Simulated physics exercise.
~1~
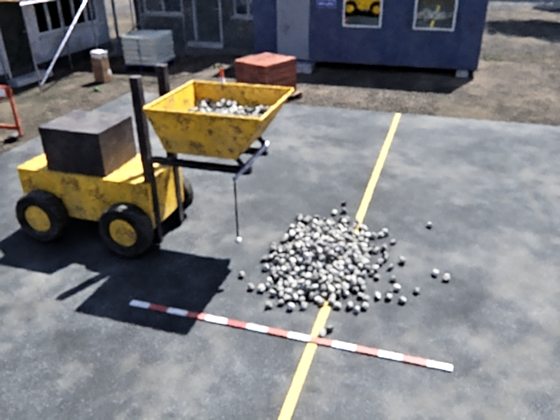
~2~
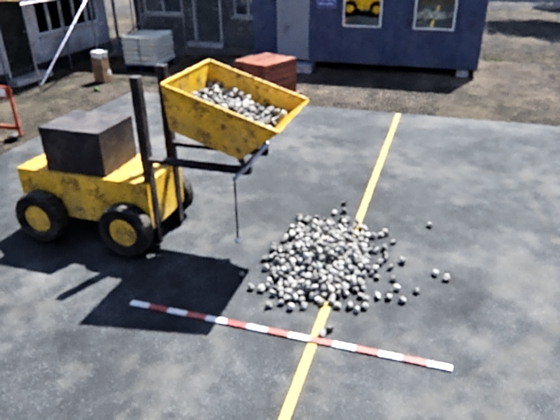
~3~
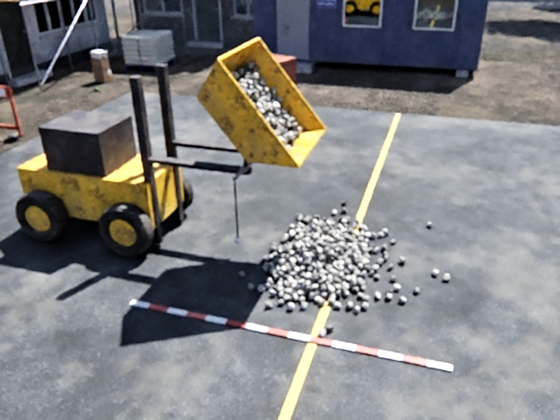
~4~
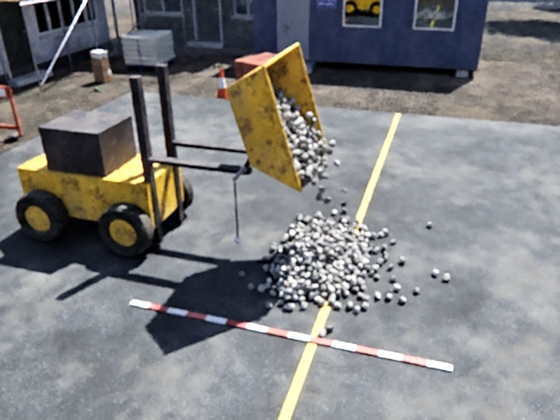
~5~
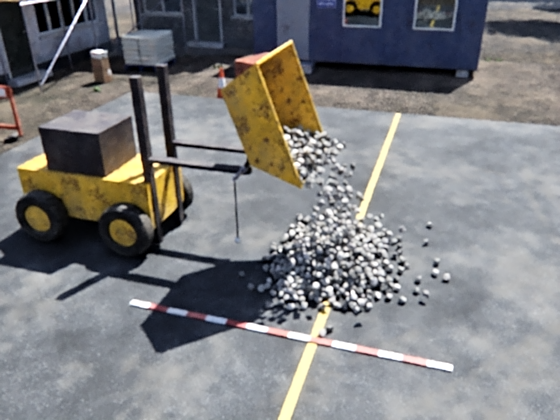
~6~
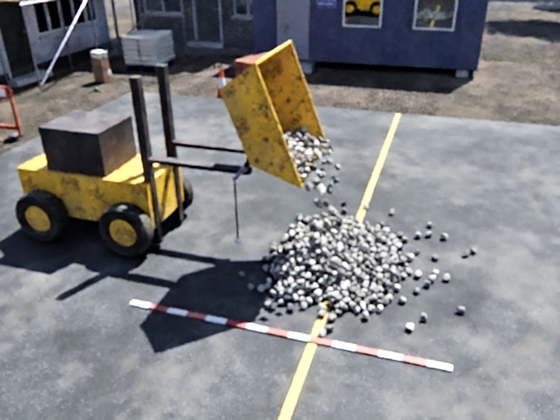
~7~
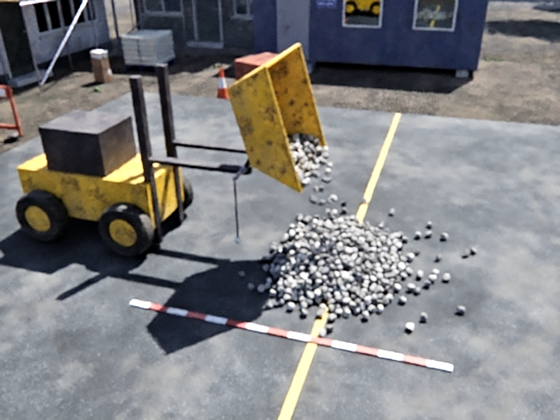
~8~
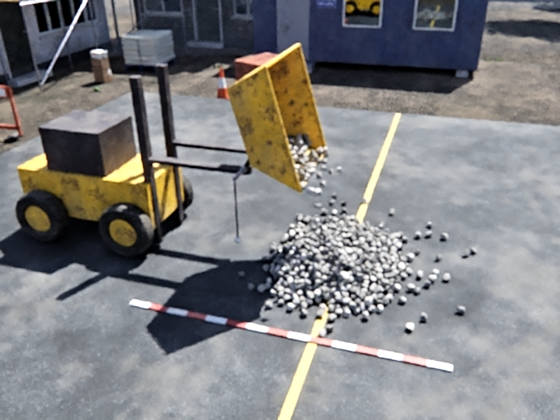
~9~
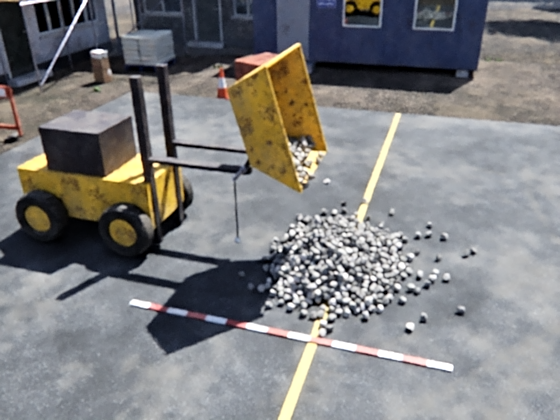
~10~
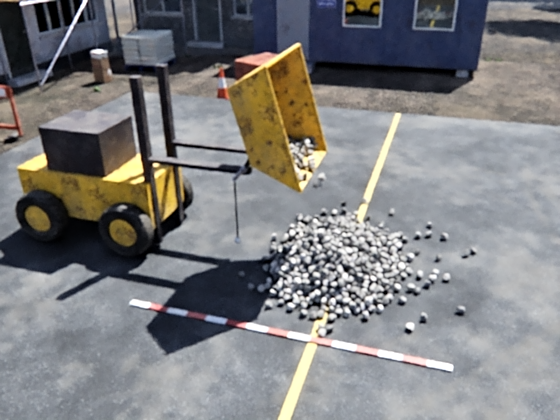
Yellow forklift tipping its skip steeply and jerking it, spilling grey stones onto a loose pile that spreads rightward over a painted yellow line.
